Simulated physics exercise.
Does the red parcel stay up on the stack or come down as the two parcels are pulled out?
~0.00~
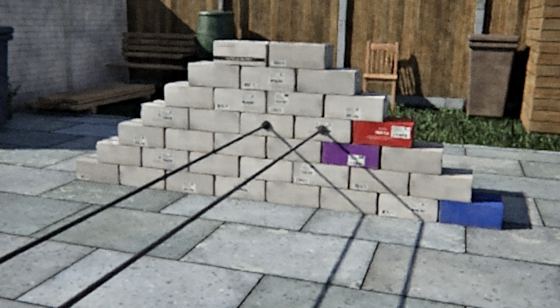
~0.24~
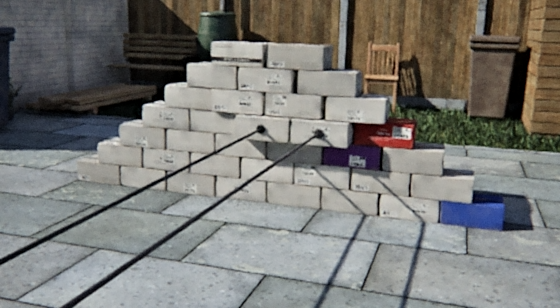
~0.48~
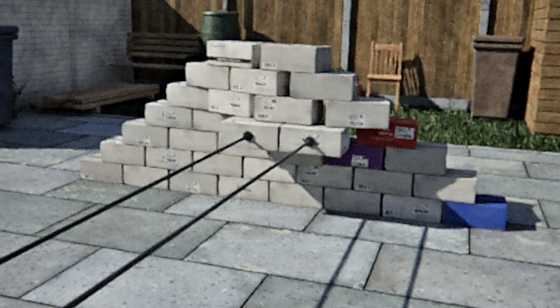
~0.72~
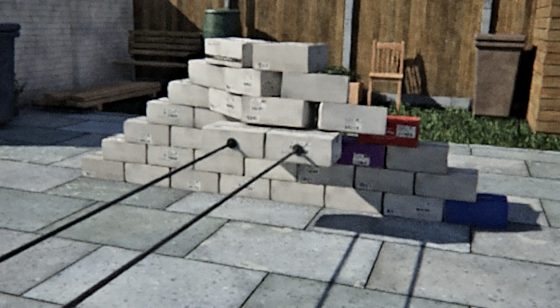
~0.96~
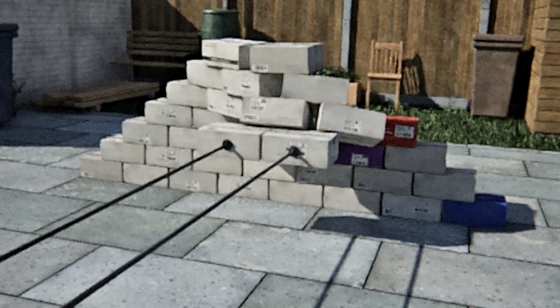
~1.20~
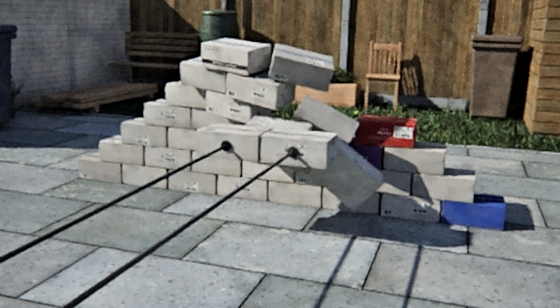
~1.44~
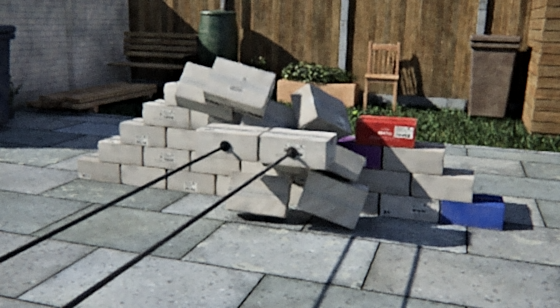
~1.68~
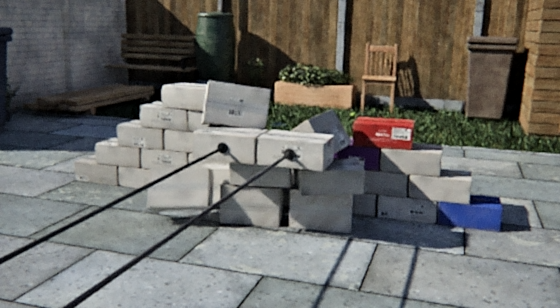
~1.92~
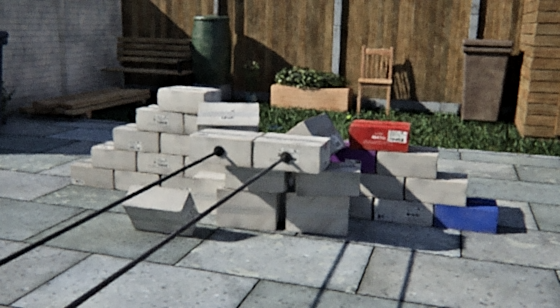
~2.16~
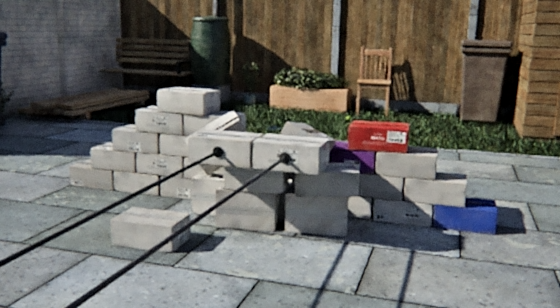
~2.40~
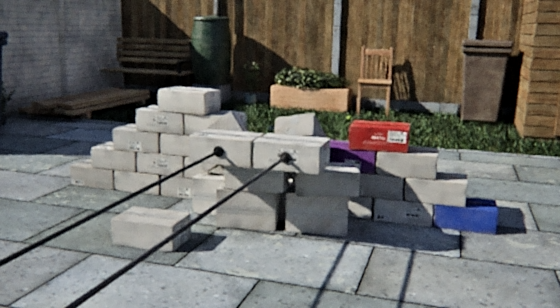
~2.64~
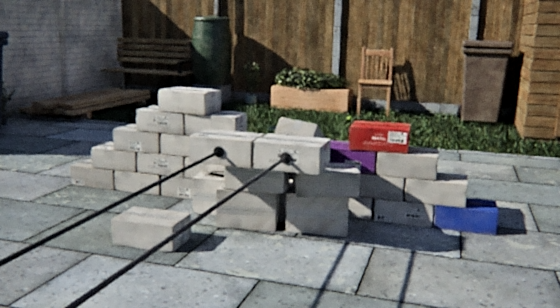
The red parcel stays up, still resting on the right side of the stack after the upper part of the wall has fallen.
